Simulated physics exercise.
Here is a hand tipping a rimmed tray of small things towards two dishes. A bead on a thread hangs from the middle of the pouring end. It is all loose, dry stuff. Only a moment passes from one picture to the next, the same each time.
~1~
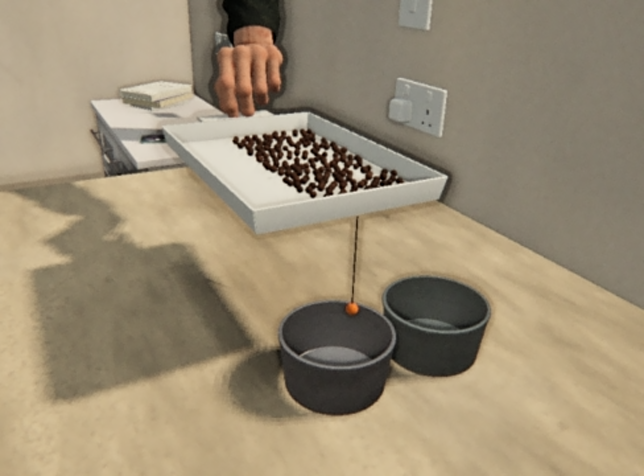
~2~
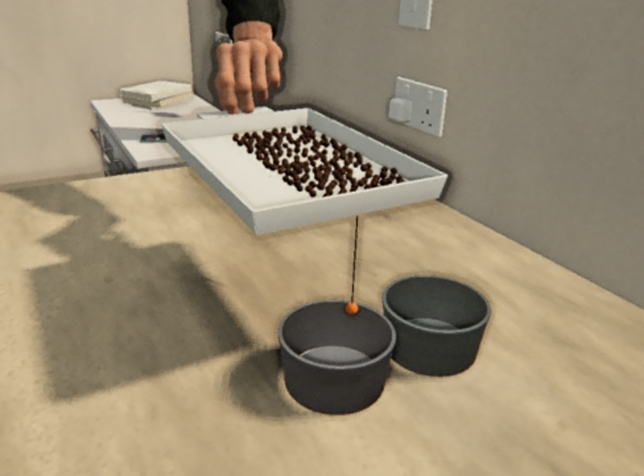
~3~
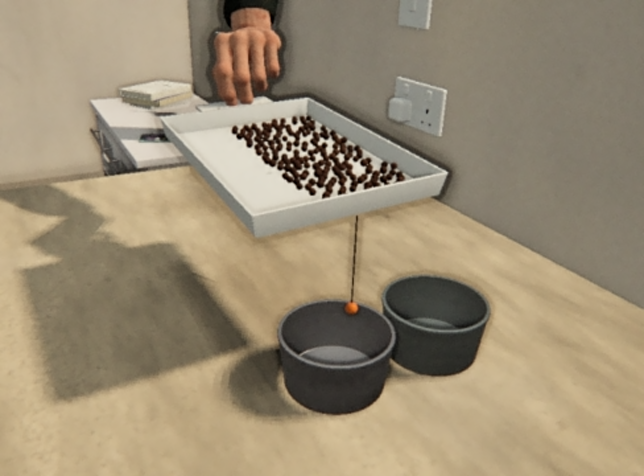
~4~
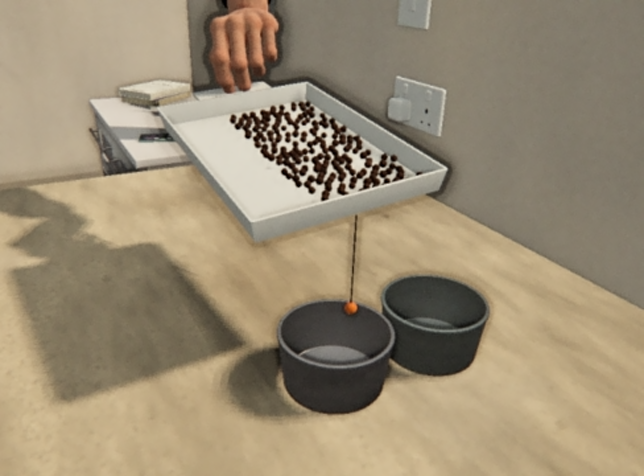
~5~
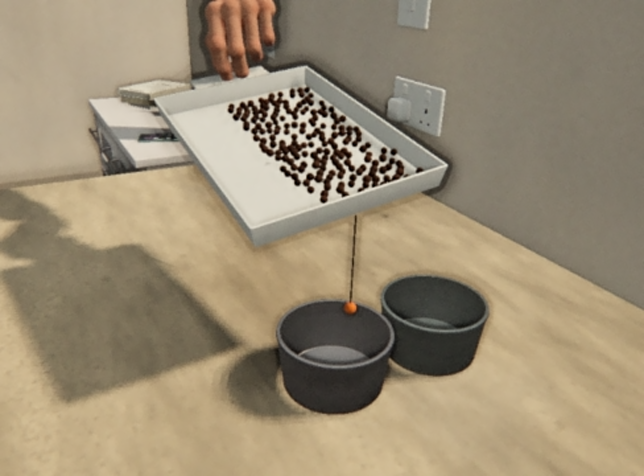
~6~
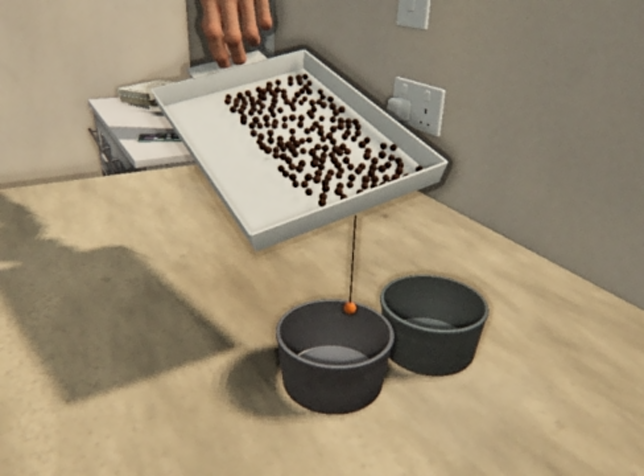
A hand raises the back of a white tray of dark berries above two dishes.
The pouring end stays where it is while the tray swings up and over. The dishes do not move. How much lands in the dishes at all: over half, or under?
Caught overall: Only the smaller part.
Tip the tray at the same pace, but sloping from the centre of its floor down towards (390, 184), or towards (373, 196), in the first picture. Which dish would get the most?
First the right one, then the right dish.
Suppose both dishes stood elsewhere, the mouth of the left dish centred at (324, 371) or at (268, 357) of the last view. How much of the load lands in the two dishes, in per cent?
In turn 20 and 90 in a hundred.
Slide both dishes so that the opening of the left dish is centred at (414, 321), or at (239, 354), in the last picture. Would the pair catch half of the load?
At the first place the smaller part, at the second the larger part.
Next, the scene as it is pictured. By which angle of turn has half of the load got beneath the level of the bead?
At some 105 degrees.
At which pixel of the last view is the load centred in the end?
Close to (232, 418).
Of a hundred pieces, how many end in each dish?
Left dish: 10 %, right dish: 0 %.
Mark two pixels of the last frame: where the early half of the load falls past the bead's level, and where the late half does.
Around (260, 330) and then (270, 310).
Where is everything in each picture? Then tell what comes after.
The first frame shows corners of the pouring end near (256, 208) and (441, 176), level; middle of the load near (313, 166), allspice berries; left dish near (366, 385); right dish near (468, 348); bead on its thread near (352, 309).
The second frame shows corners of the pouring end near (256, 209) and (441, 175), level; middle of the load near (313, 164).
The third frame shows corners of the pouring end near (256, 212) and (441, 172), tipped barely, lowest at the left corner; middle of the load near (313, 159).
The fourth frame shows corners of the pouring end near (255, 218) and (441, 168), tipped a little, lowest at the left corner; middle of the load near (312, 151).
The fifth frame shows corners of the pouring end near (254, 224) and (441, 164), tipped a little, lowest at the left corner; middle of the load near (311, 145).
The sixth frame shows corners of the pouring end near (253, 230) and (441, 161), tipped clearly, lowest at the left corner; middle of the load near (309, 140), near two thirds on the move; left dish near (364, 384); right dish near (466, 347).
Shortly afterwards, tray tipped steeply; the bulk on the tray; a little outside both; a little in the air.
Next, tray tipped right over; near two thirds on the tray; only a few in the left dish; near a third outside both; a little in the air.
Some moments later, tray tipped past a quarter turn; a little in the left dish; all but a few outside both.
In the end, tray tipped past a quarter turn; a little in the left dish; none at all in the right dish; all but a few outside both.
